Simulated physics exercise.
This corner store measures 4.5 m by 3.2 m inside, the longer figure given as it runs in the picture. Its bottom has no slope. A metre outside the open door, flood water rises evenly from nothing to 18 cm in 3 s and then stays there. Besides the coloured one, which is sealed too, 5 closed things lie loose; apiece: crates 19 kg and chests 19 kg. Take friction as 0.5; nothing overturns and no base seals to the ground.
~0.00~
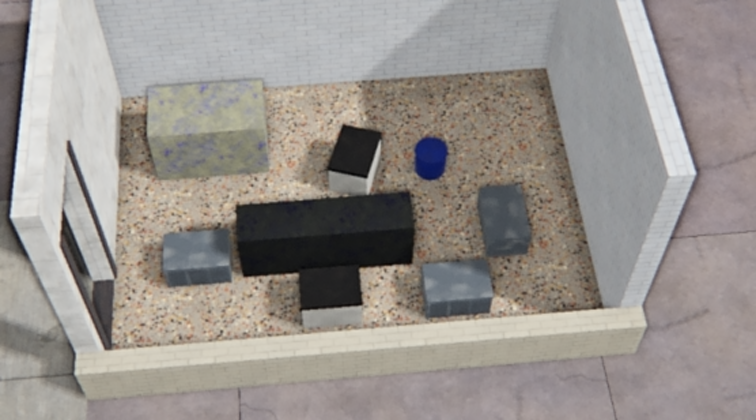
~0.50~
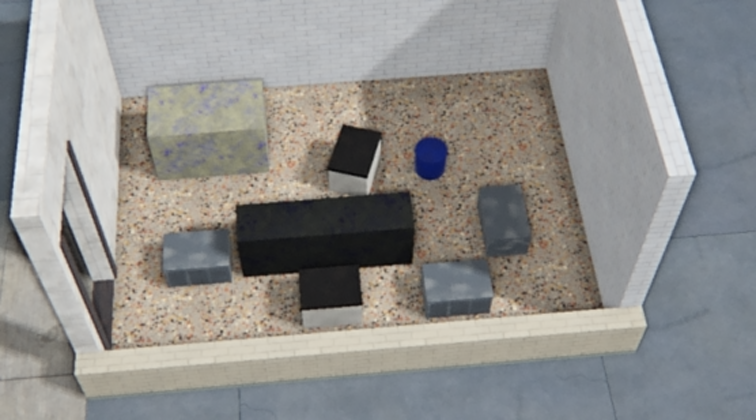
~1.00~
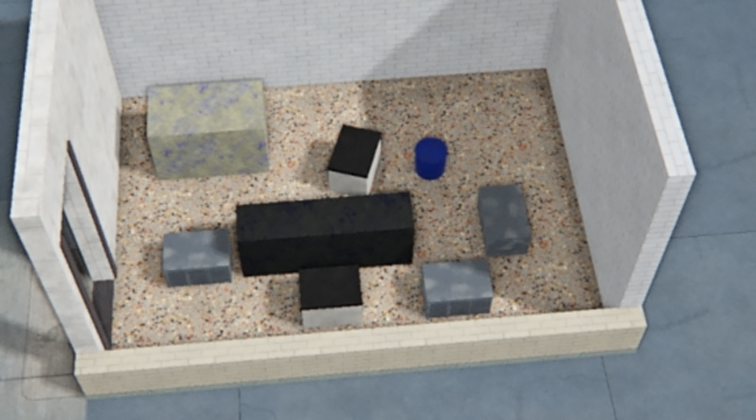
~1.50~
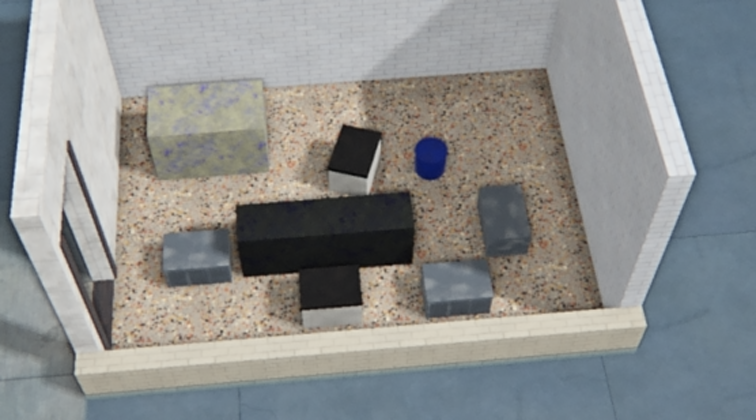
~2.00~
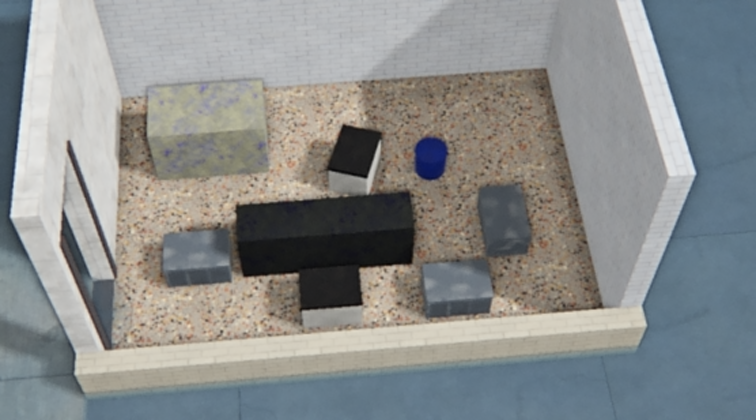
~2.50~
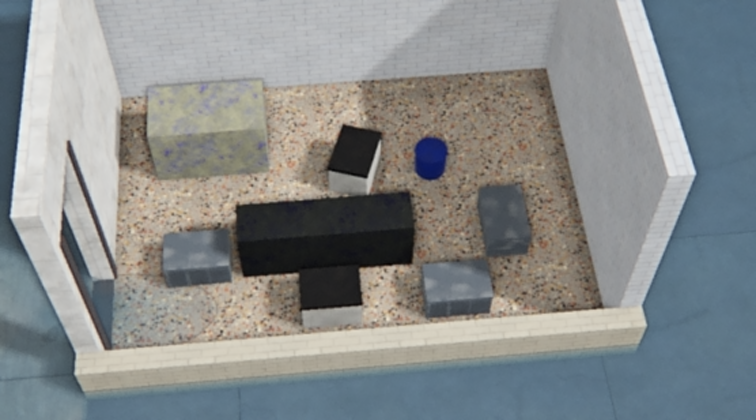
Bluish water spread over the ground around a small walled room, then began to creep in through the doorway at the lower left, while the blue pail and the boxes inside stayed still.
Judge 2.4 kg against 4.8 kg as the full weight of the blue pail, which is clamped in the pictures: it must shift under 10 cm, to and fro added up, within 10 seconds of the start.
Verdict: Only the higher weight holds it.
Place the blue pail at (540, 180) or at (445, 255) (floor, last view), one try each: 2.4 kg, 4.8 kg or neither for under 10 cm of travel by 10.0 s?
In turn: Neither is enough; neither is enough.
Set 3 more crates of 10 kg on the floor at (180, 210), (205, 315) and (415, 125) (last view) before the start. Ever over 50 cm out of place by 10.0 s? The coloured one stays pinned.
In turn: Less, past it, less.
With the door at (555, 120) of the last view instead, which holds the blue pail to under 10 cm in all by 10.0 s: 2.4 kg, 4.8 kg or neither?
In that case neither weight holds it.
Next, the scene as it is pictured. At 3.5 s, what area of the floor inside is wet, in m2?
Some 2.5 m2.
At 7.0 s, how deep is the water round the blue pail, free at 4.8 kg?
About 1 cm.
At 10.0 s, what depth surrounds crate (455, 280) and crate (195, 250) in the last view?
Roughly 9 and 5 cm.
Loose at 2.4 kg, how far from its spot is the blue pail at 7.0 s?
About 0 cm.
After 3.5 s the blue pail would be 0 cm from its start with 2.4 kg and 0 cm from its start with 4.8 kg; 0 cm of water round it then.
After 4.5 s the blue pail would be 0 cm from its start with 2.4 kg and 0 cm from its start with 4.8 kg; 0 cm of water round it then.
After 7.0 s the blue pail would be 0 cm from its start with 2.4 kg and 0 cm from its start with 4.8 kg; 1 cm of water round it then.
After 10.0 s the blue pail would be 71 cm from its start with 2.4 kg and 0 cm from its start with 4.8 kg; 4 cm of water round it then.
